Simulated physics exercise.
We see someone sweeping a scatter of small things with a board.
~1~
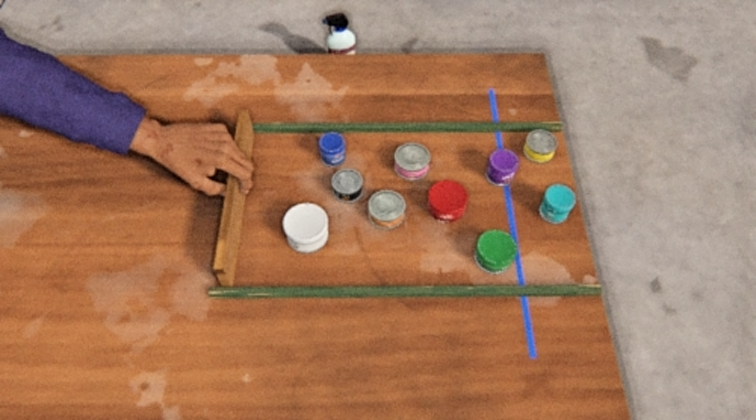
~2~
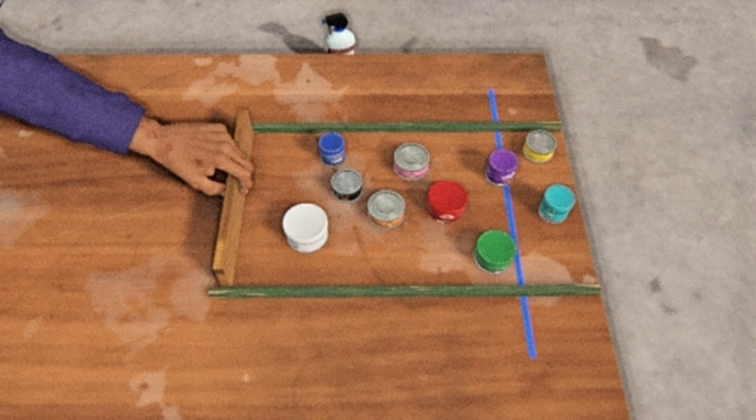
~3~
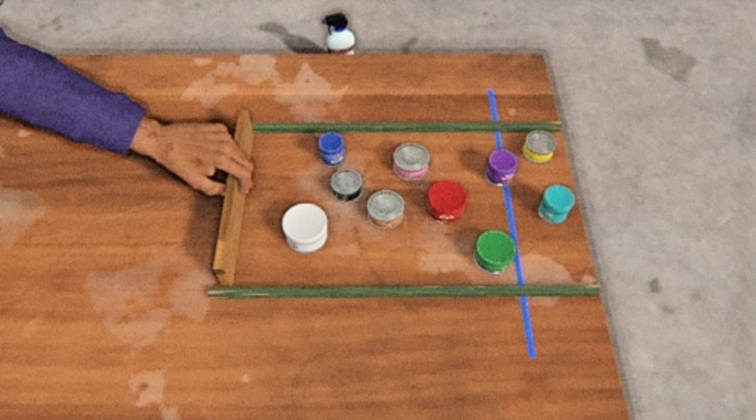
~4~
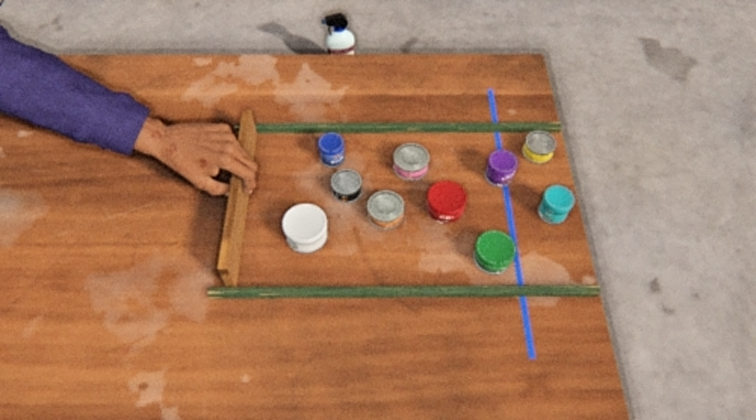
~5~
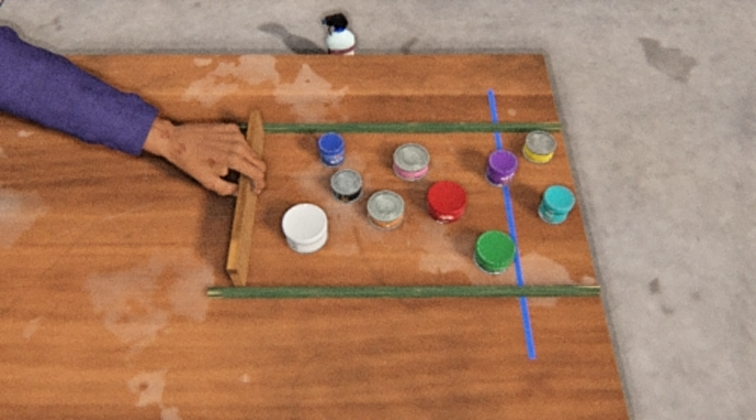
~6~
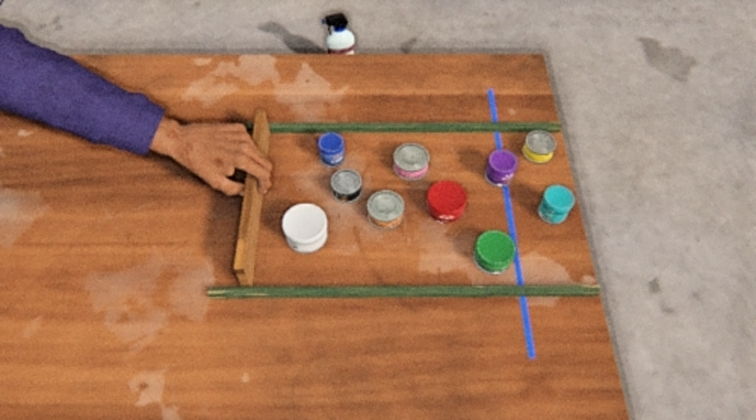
A wooden board, held upright by a hand in a purple sleeve, rests at first to the left of a scatter of colourful tins and tubs between two green strips. The hand then slides it slightly right toward the white and blue containers, while all the containers stay where they are.
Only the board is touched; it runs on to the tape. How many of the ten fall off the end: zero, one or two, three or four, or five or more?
In the end the number that fall off is one or two.
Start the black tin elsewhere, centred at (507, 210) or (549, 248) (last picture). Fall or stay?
Place by place, it stays on; holds on.
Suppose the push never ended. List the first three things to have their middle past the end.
In order: The turquoise tin, the yellow tin, the red tub.
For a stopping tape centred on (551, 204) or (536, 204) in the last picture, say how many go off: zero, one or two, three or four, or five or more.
In that order: Five or more; either three or four.
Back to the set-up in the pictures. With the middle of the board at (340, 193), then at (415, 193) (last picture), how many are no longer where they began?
First 4, then 6.
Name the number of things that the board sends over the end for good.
The count is 1.
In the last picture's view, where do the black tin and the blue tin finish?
About (520, 177), and the other about (513, 142).
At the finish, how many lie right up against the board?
In contact: 3.
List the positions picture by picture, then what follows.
The first frame shows turquoise tin (557, 205); yellow tin (540, 147); purple tin (502, 168); board (236, 194); tape (509, 204).
The second frame shows yellow tin (540, 147); red tub (447, 202).
The third frame shows purple tin (501, 169); pink pot (411, 162).
The fourth frame shows turquoise tin (556, 205); white tin (306, 229).
The fifth frame shows yellow tin (539, 148); black tin (347, 187).
The sixth frame shows turquoise tin (556, 205); yellow tin (539, 147); purple tin (501, 169); board (254, 193); tape (508, 204).
Early on, none off yet; turquoise tin at rest near (556, 205); yellow tin at rest near (539, 147); purple tin at rest near (501, 169).
Finally, the number that fall off is one or two; lost, turquoise tin.
